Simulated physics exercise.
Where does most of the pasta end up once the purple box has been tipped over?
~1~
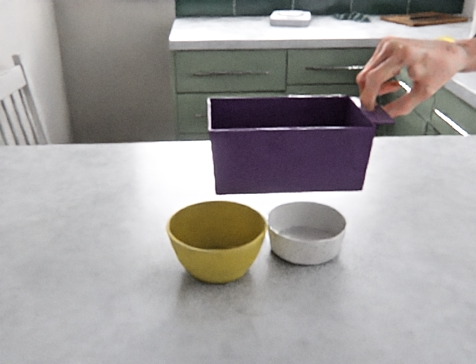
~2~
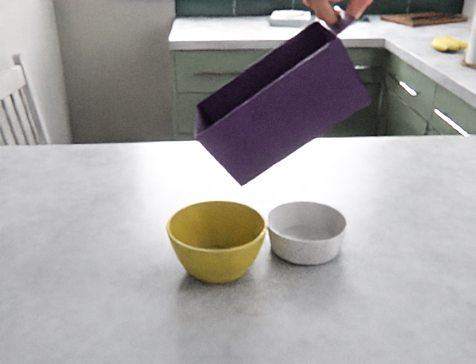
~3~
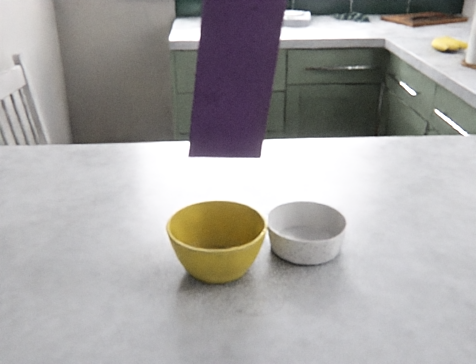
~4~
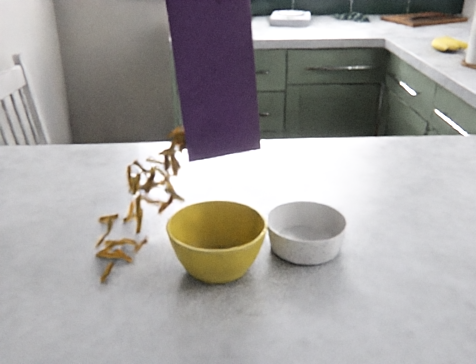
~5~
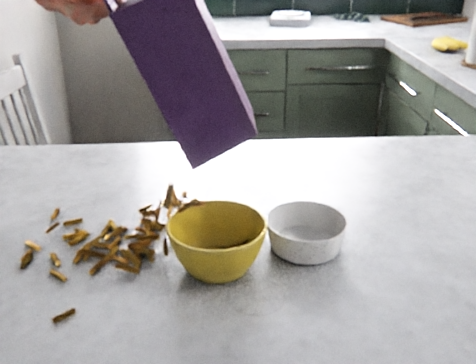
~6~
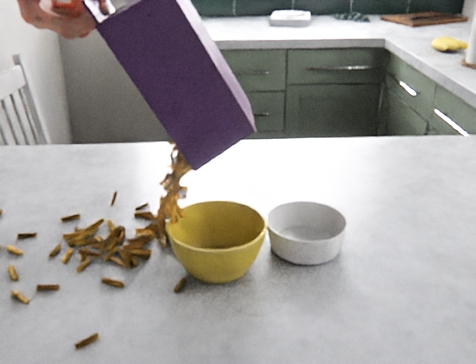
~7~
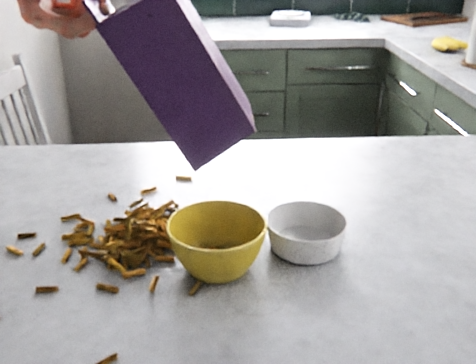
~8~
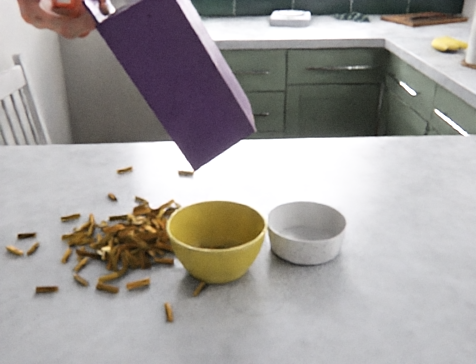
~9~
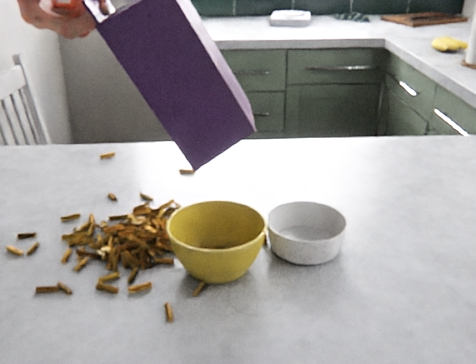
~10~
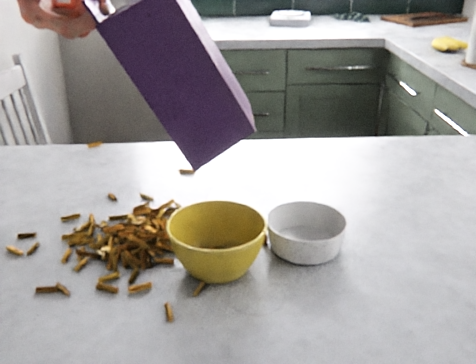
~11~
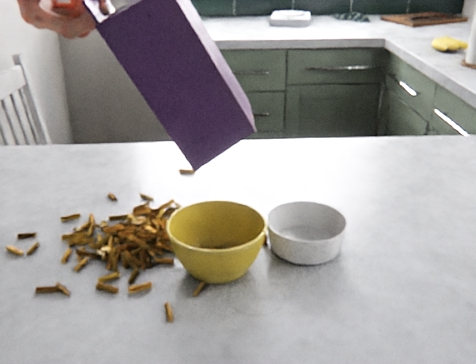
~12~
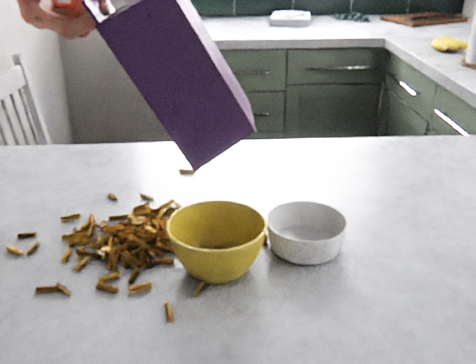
Most of it ends up on the table, heaped and scattered to the left of the yellow bowl. Only a little lands in the yellow bowl, and the white dish stays empty.
